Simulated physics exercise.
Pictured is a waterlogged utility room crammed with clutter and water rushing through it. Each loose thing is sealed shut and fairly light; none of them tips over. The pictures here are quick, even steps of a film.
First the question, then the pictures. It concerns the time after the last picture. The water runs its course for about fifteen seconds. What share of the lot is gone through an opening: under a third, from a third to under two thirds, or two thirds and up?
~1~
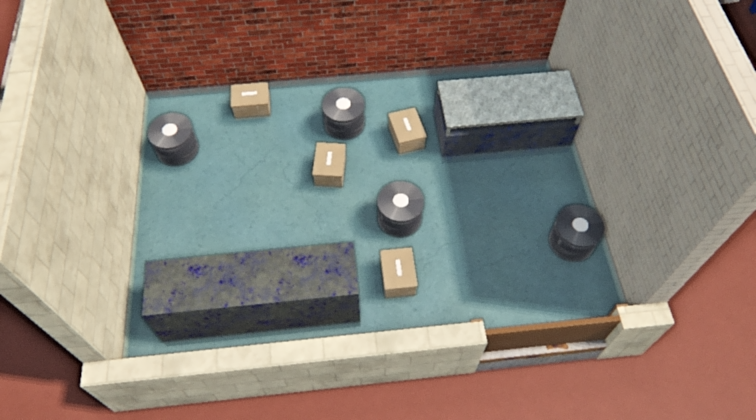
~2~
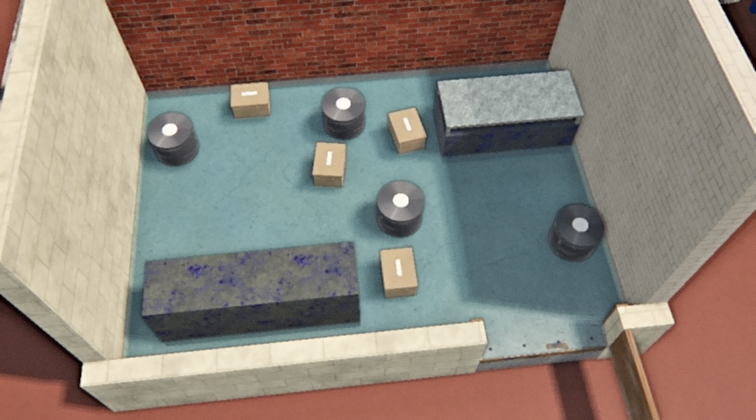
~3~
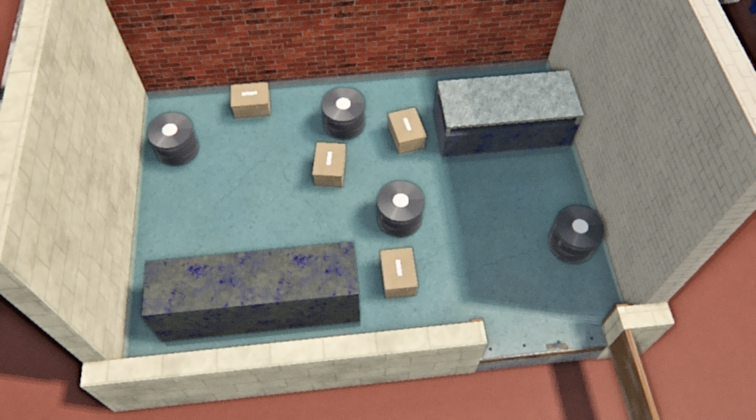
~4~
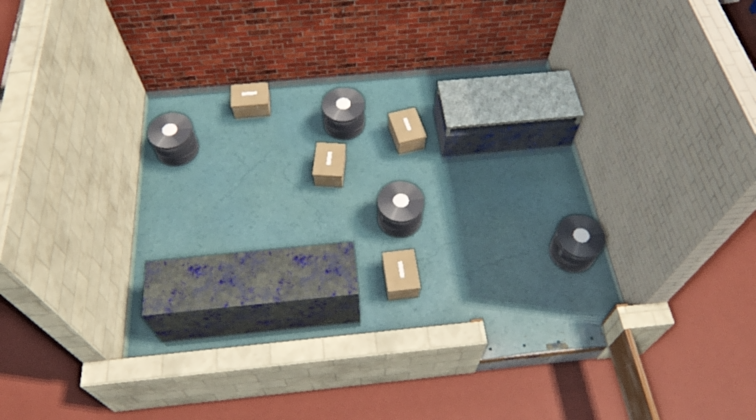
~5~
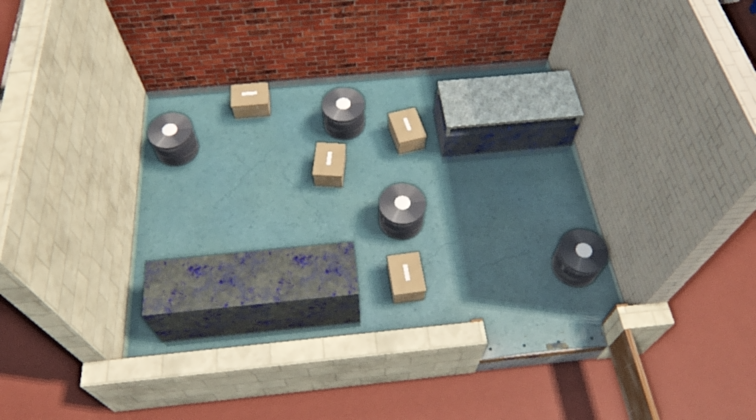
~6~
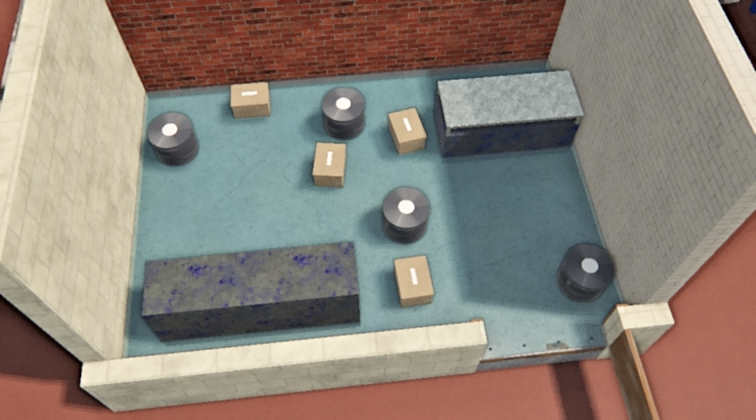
My prediction is the mid band.
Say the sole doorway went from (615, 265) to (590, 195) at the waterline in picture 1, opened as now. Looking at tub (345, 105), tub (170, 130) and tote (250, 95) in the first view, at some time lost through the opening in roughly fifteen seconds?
Remains, remains, remains.
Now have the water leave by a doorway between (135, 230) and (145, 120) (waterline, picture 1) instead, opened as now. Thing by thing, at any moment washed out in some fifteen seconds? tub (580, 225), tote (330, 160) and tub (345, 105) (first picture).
In the order given: Retained, flushed out, flushed out.
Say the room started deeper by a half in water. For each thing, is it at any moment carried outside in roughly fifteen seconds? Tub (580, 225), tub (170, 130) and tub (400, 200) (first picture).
Object by object: Carried off; trapped; carried off.
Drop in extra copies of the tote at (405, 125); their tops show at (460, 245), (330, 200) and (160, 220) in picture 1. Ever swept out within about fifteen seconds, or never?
Result, in sequence: Ends up outside; ends up outside; never gets out.
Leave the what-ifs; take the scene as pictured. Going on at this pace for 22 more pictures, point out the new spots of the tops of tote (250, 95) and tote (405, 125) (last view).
Roughly at (281, 108) and (528, 169).
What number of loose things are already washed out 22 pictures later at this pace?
My count is 4.
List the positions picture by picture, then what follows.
The first picture shows a tub at (580, 225) floats; a tote at (399, 268), afloat; 0 of 8 have shifted.
The second picture shows a tub at (580, 225) floats; a tote at (399, 268), afloat; 0 of 8 have shifted.
The third picture shows a tub at (580, 227), afloat; a tote at (399, 268) floats; 0 of 8 have shifted.
The fourth picture shows a tub at (581, 236), afloat, close to its start; a tote at (401, 270), afloat; 1 of 8 have shifted.
The fifth picture shows a tub at (584, 251) floats, close to its start; a tote at (406, 273) floats, close to its start; 2 of 8 have shifted.
The sixth picture shows a tub at (590, 266) floats, a stride from its start; a tote at (414, 277), afloat, close to its start; 3 of 8 have shifted.
A moment on, 0 of 8 are out; 8 afloat.
Next, 3 of 8 are out; 5 afloat.
Later, 4 of 8 are out; 4 afloat.
In the end, 4 of 8 are out; 4 afloat.
